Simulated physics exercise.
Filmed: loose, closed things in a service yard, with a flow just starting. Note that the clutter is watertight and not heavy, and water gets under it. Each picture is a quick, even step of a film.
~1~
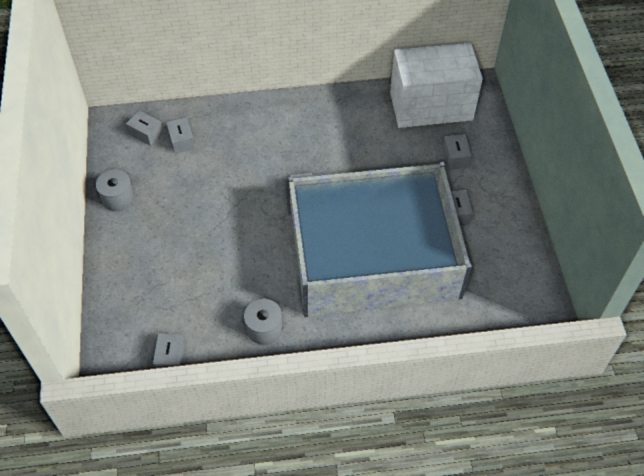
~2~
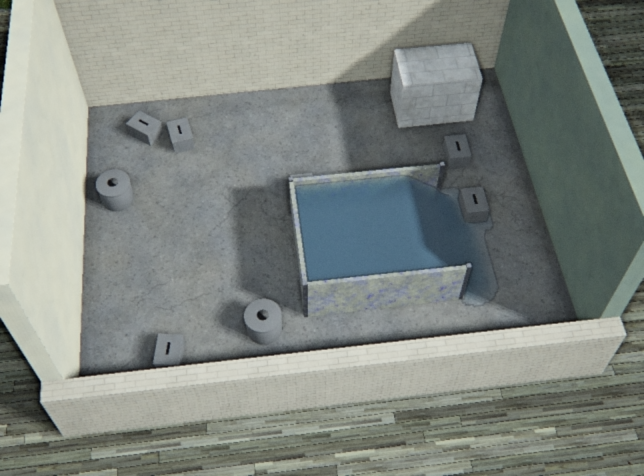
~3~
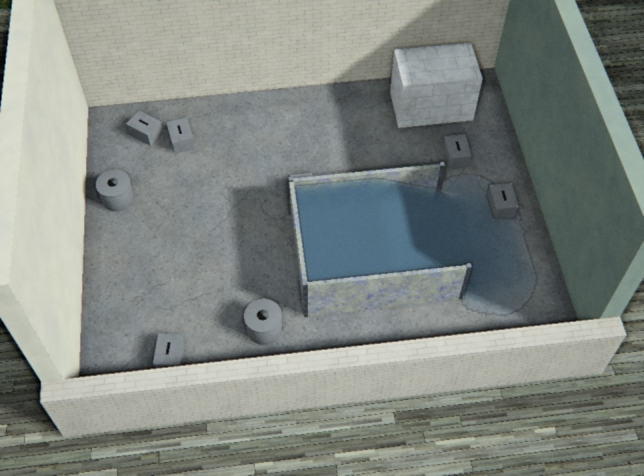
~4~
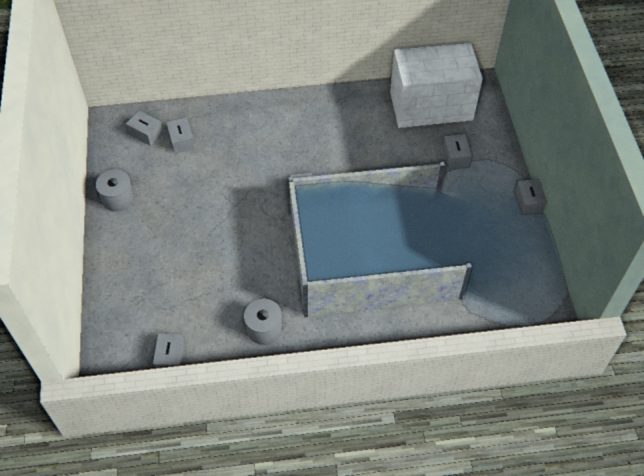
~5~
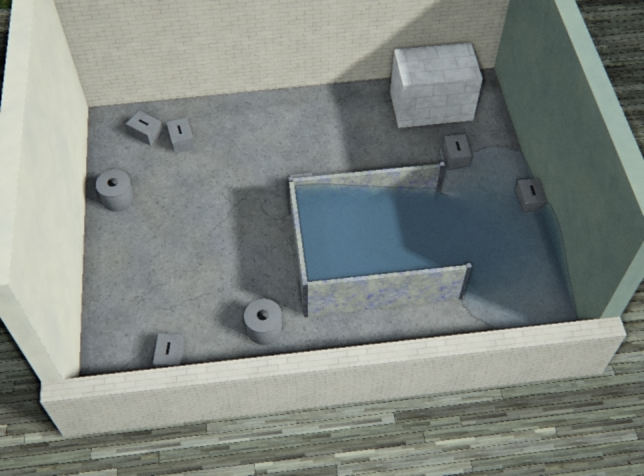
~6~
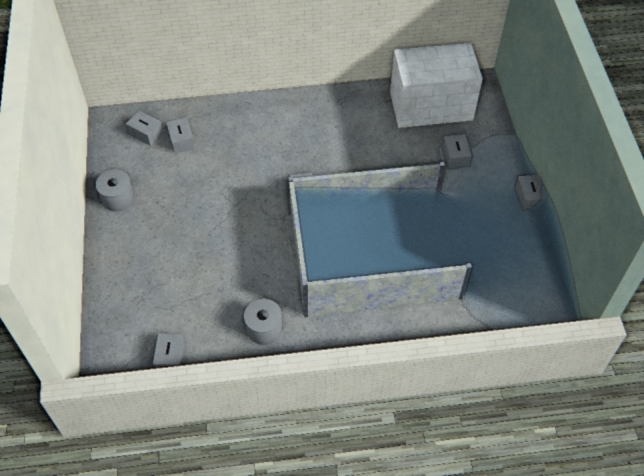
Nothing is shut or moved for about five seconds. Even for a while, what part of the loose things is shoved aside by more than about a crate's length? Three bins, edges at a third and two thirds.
Band-wise it's the top band, two thirds or more.
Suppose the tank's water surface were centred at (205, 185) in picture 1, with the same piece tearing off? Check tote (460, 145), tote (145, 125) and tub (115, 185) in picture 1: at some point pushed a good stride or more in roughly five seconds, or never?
First got that far, then never got that far, then never got that far.
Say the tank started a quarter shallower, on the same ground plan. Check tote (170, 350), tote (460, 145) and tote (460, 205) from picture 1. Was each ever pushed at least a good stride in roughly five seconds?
One: Passed the mark. Two: Passed the mark. Three: Passed the mark.
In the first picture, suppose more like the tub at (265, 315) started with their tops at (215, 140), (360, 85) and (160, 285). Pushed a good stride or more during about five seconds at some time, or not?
Okay, in order the twins go nowhere much, nowhere much, nowhere much.
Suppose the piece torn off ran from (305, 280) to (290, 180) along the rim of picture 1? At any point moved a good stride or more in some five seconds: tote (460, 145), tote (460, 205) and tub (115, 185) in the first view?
In that order: Not that far, never so far, yes.
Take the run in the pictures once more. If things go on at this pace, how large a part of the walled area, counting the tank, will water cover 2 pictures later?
Near 25 in a hundred.
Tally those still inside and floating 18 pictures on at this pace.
By my reckoning the number comes out at 1.
A moment on, 1 of 8 are well off their spots; 1 afloat.
Next, 1 of 8 are well off their spots; 1 afloat.
Later, 4 of 8 are well off their spots; 1 afloat.
In the end, 7 of 8 are well off their spots, and 7 have been at some point; 5 afloat.
